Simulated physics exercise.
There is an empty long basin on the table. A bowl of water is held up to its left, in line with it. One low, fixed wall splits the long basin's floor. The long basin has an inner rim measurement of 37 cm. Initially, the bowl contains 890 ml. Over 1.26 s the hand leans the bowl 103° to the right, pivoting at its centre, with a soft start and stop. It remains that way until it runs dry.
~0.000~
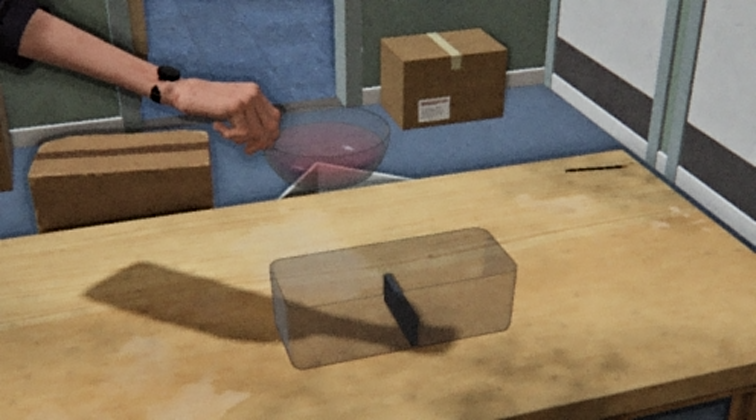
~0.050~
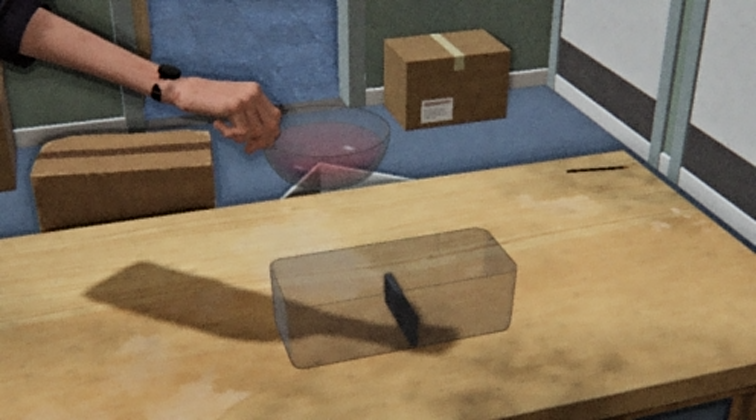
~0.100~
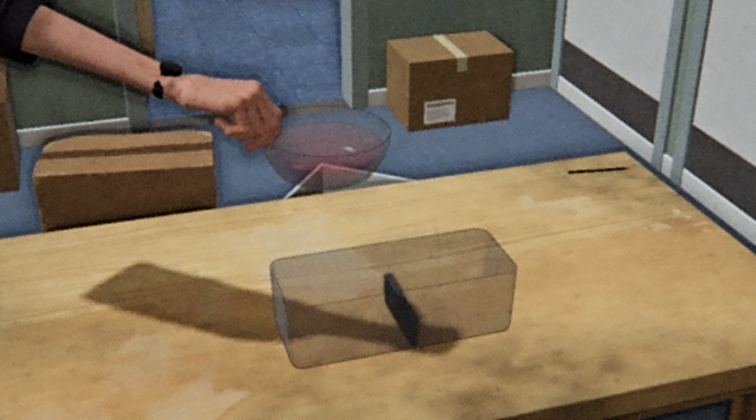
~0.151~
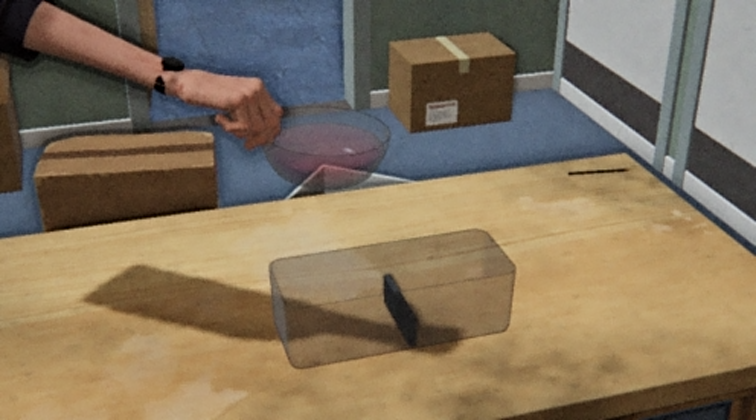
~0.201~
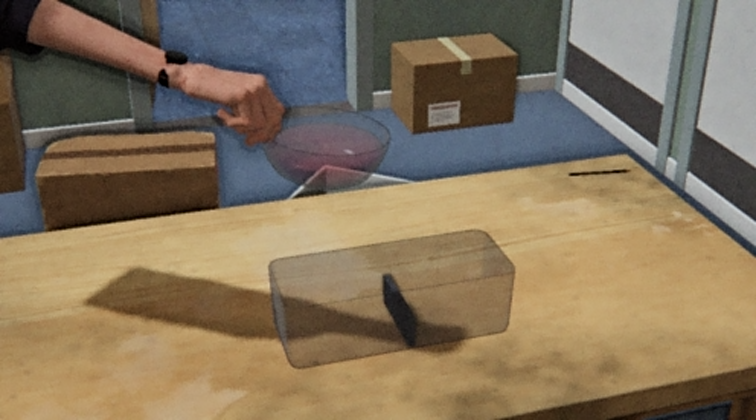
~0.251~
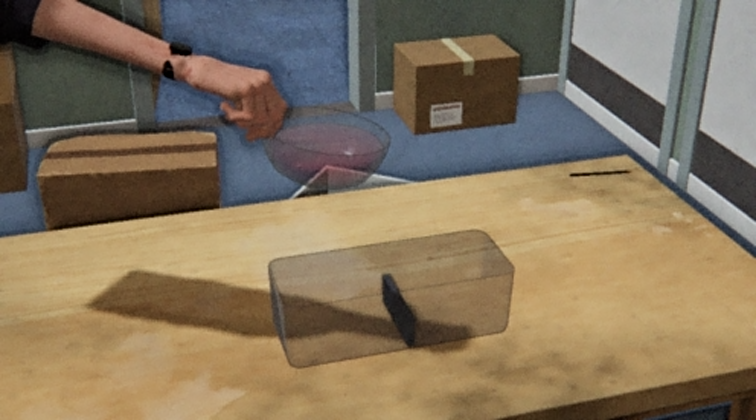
In this clip, a hand holds a clear bowl of pinkish liquid above a wooden table, behind a long, empty transparent basin with a dark divider inside, and slowly tilts the bowl slightly to the right.
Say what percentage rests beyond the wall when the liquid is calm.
Roughly 81 per cent rests beyond the wall.
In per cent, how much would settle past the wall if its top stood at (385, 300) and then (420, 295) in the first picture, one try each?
Around 90 and 65 percent, in that order.
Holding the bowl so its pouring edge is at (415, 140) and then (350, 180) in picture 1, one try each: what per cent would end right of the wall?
Try 1: 95 %; try 2: 10 %.
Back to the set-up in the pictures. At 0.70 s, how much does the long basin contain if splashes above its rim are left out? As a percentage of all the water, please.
10 %, roughly.
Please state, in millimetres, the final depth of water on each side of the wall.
Some 6 mm on the left and 32 mm on the right.
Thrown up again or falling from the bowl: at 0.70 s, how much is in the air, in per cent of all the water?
Around 42 in a hundred.
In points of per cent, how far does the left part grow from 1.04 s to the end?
It comes to about 10 per cent.
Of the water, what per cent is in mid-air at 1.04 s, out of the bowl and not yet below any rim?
About 12 per cent.
By 0.70 s the tilt is 61° and 48 per cent is still to pour, 1 is left of the wall and 9 right of it.
By 1.04 s the tilt is 95° and 3 per cent is still to pour, 7 is left of the wall and 78 right of it.
By 1.38 s the tilt is 103° and 0 per cent is still to pour, 17 is left of the wall and 81 right of it.
By 1.76 s the tilt is 103° and 0 per cent is still to pour, 17 is left of the wall and 81 right of it.
At rest 17 per cent lies left of the wall, 81 right of it and 1 outside.
